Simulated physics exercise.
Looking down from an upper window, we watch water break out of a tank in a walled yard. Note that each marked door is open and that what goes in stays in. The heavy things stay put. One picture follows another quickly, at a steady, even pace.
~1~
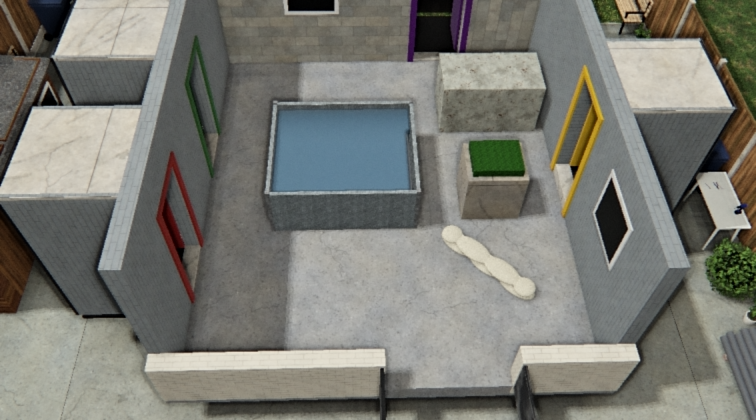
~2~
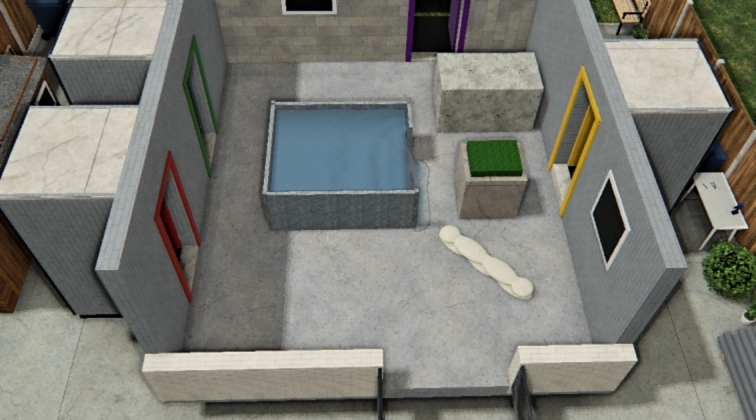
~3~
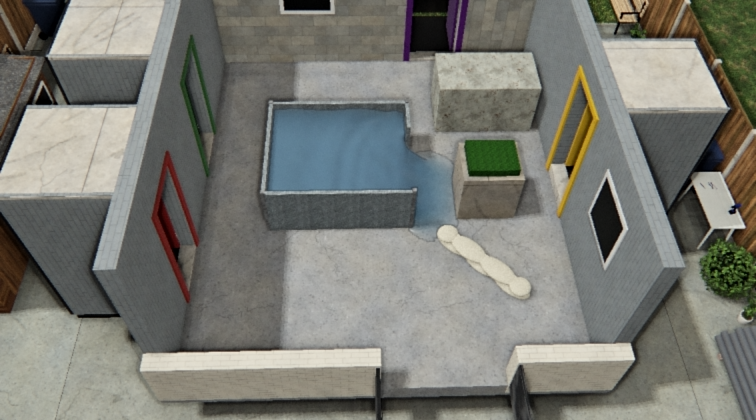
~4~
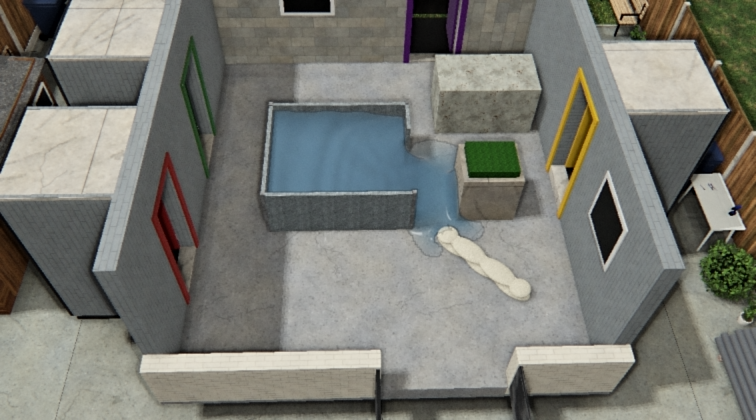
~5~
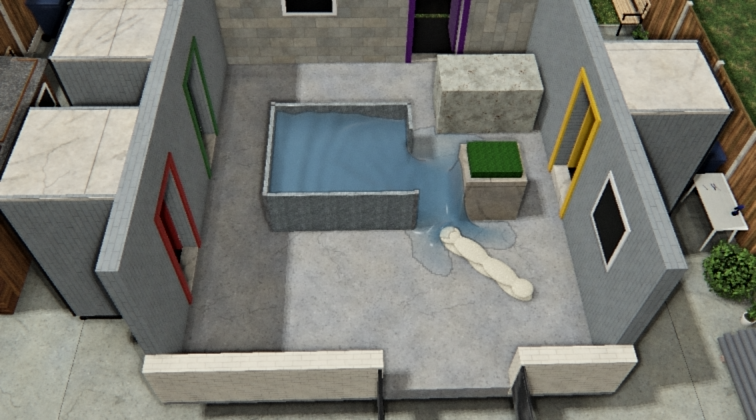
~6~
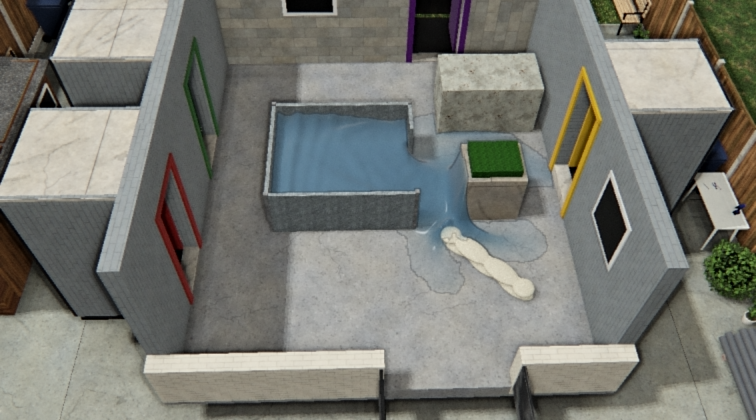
Water bursts through the right side of a raised grey tank in a walled concrete yard, seen from high above. A grass-topped block and a pale stone block stand right of the tank, near a twisted cream bolster, with red and green doorframes left, yellow right and purple behind. The water pours through the gap, meets the bolster and spreads around the grass-topped block, while the view shifts very slightly.
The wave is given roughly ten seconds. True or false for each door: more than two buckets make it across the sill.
Yellow door: False; purple door: False; green door: True; red door: True.
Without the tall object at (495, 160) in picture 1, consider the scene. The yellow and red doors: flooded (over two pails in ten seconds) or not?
So, yellow door gets past it, and red door gets past it.
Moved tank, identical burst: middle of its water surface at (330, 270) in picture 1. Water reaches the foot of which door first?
It's the door marked yellow.
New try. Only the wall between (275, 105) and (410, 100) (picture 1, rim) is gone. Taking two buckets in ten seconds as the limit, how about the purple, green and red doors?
In that case the purple one breaks the limit, the green one breaks the limit and the red one stays within bounds.
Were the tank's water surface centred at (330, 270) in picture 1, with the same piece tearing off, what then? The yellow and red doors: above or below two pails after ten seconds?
Both doors in order - yellow door misses it, red door misses it.
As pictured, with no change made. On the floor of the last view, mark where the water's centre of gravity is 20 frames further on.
My guess is about (420, 206).
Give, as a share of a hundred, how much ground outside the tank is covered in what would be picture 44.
It comes to 90 per cent.
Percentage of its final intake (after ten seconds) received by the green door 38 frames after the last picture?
Roughly 0 per cent.
A moment on, water covers 30 % of the floor; the yellow door under two buckets in, the purple door not reached, the green door not reached, the red door not reached.
Next, water covers 50 % of the floor; the yellow door under two buckets in, the purple door wet at the sill, nothing in, the green door not reached, the red door not reached.
Then, water covers 70 % of the floor; the yellow door under two buckets in, the purple door wet at the sill, nothing in, the green door not reached, the red door not reached.
Later, water covers 90 % of the floor; the yellow door under two buckets in, the purple door under two buckets in, the green door wet at the sill, nothing in, the red door wet at the sill, nothing in.
In the end, water covers 95 % of the floor; the yellow door under two buckets in, the purple door under two buckets in, the green door over two buckets in, the red door over two buckets in.
